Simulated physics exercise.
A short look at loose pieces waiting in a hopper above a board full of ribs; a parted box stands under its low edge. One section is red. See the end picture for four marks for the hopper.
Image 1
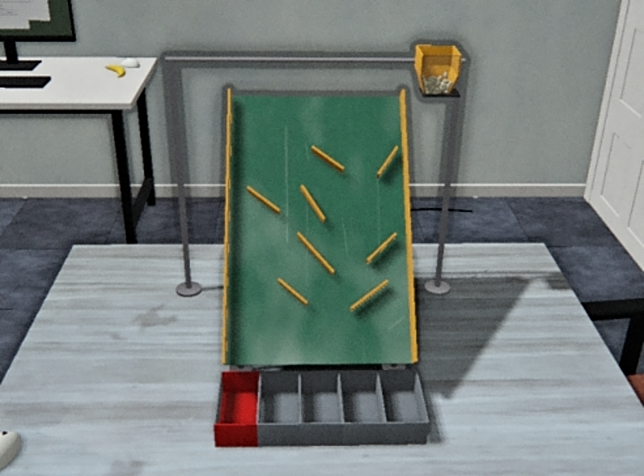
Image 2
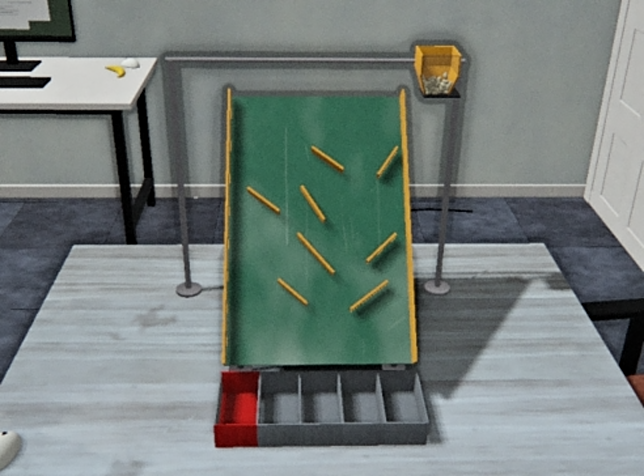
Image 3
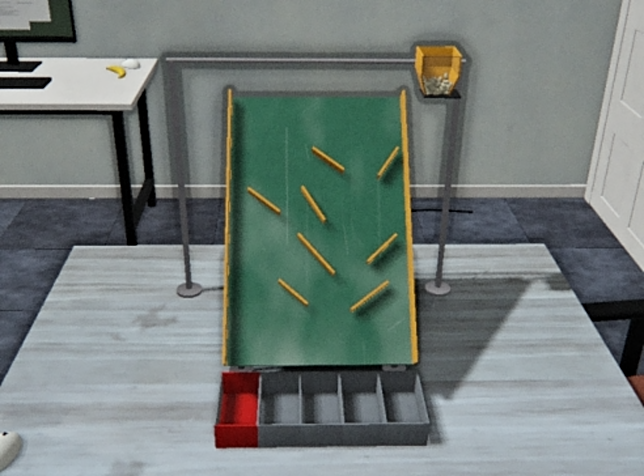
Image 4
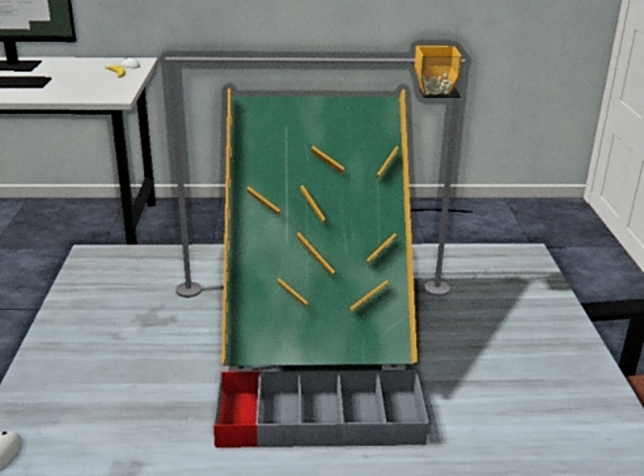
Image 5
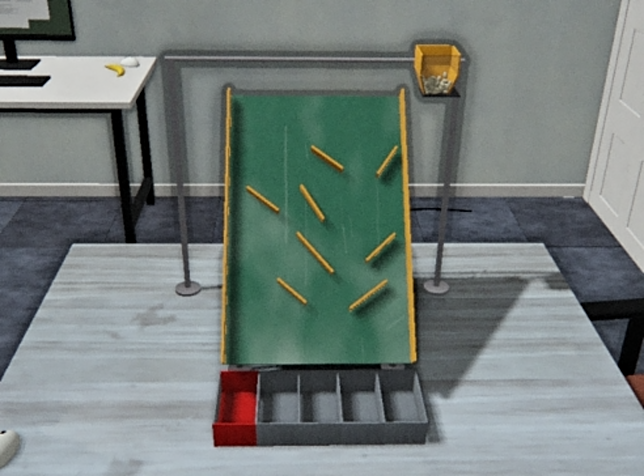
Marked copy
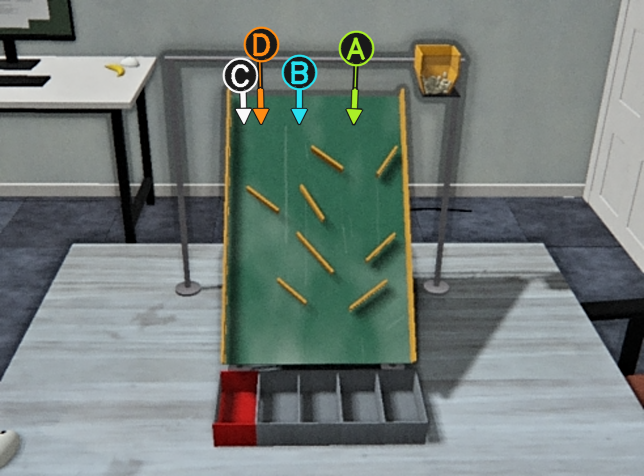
A yellow hopper of pale pieces sits still above a green ribbed board and parted box.
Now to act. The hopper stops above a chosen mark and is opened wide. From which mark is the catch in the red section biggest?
I would pick mark C.
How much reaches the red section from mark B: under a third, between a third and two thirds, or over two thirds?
Mark B gives under a third.
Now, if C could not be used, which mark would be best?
Mark D.
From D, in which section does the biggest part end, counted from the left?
It is the third one.
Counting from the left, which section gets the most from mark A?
The third from the left.
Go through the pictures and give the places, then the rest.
The first frame shows hopper at (433, 85), white beans, door shut.
The second frame shows ribs (312, 147) to (343, 169), (378, 174) to (397, 147), (248, 187) to (279, 211).
The third frame shows ribs (302, 186) to (325, 220), (298, 234) to (334, 273), (368, 261) to (396, 234).
The fourth frame shows ribs (278, 279) to (307, 303), (351, 309) to (388, 281).
The fifth frame shows red section at (235, 433), number 1 of 5 from the left.
On the marked copy, mark A meets the board at (353, 118); mark B meets the board at (299, 118); mark C meets the board at (243, 118); mark D meets the board at (261, 118).
If A is chosen, a stray few in the red section, nearly all in other sections, a stray few outside the box.
If B is chosen, a stray few in the red section, nearly all in other sections.
If C is chosen, about half in the red section, about a quarter in other sections, a small part held on the board, a small part outside the box.
If D is chosen, about a quarter in the red section, about two thirds in other sections, a small part outside the box.
